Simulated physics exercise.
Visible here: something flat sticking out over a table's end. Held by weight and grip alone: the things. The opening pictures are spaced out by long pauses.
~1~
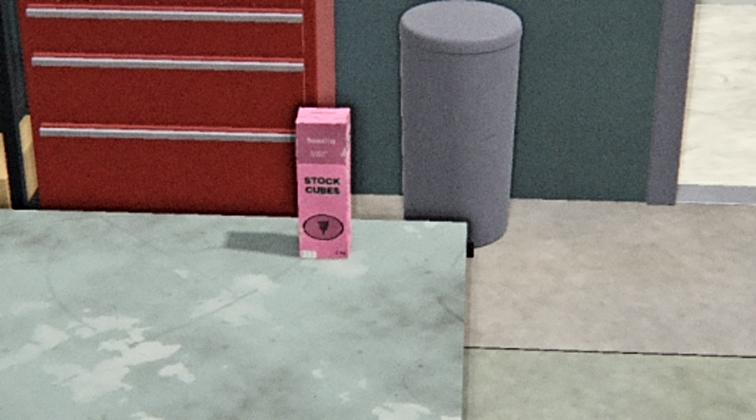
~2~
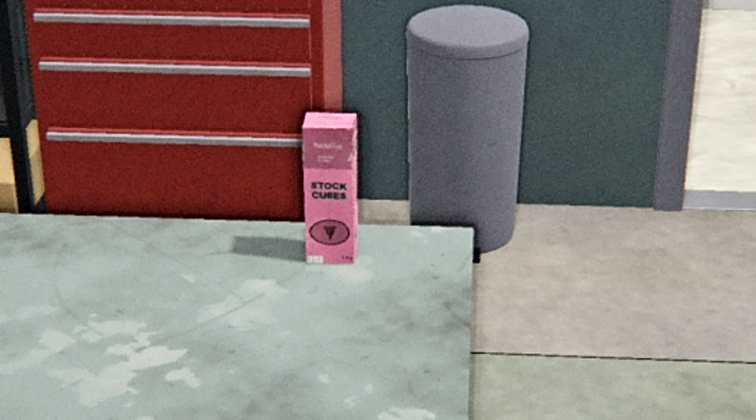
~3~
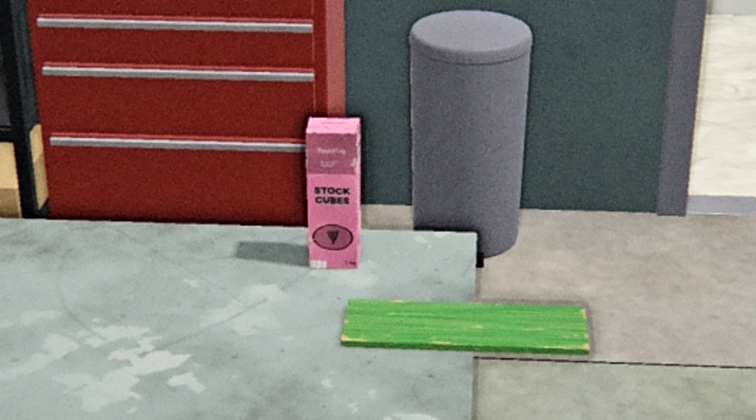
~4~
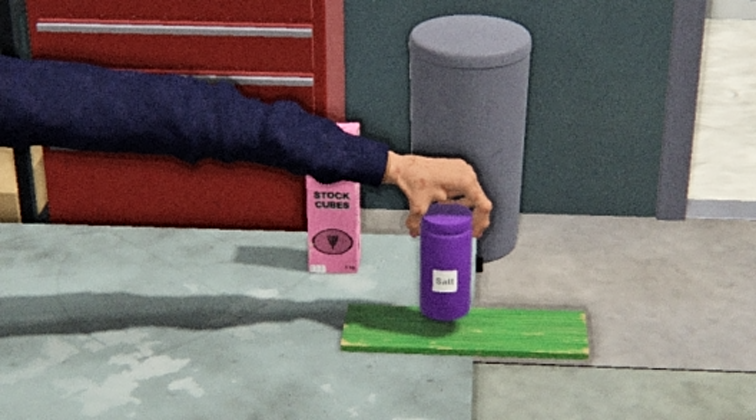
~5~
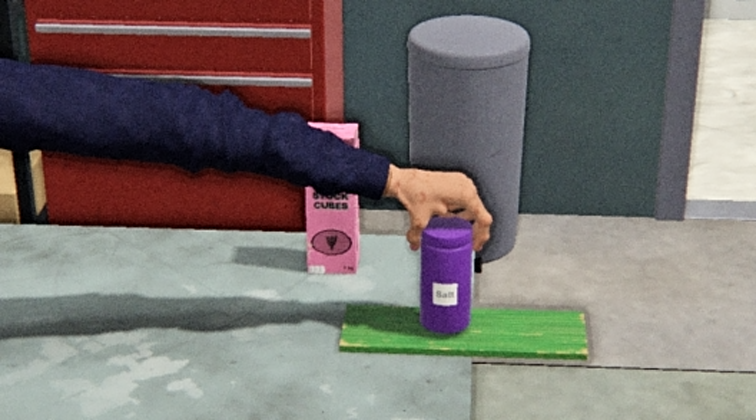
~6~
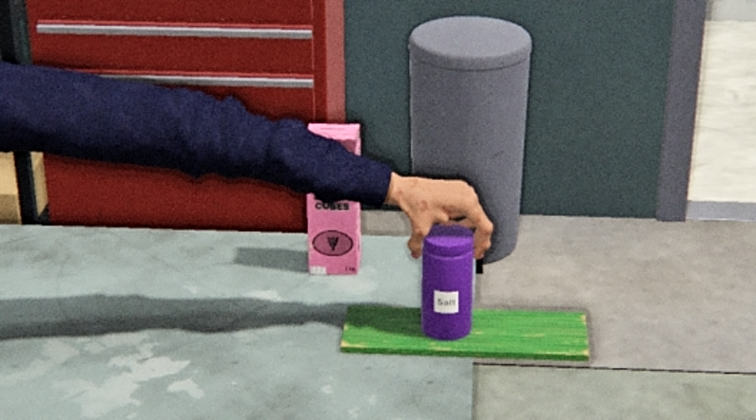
On a pale worn tabletop beside a pink stock cubes box, a green plank appears, jutting past the table's right end, and then a hand reaching from the left lowers a purple salt jar onto it and keeps hold.
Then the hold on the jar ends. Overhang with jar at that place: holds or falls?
It is well supported.
Then, 0.20 s past the last view, nothing moves.
Then, 0.60 s past the last view, purple jar resting near (447, 282).
Finally, all 3 still in place. Final places as the last picture's camera would see them, purple jar near (447, 282). The plank holds.
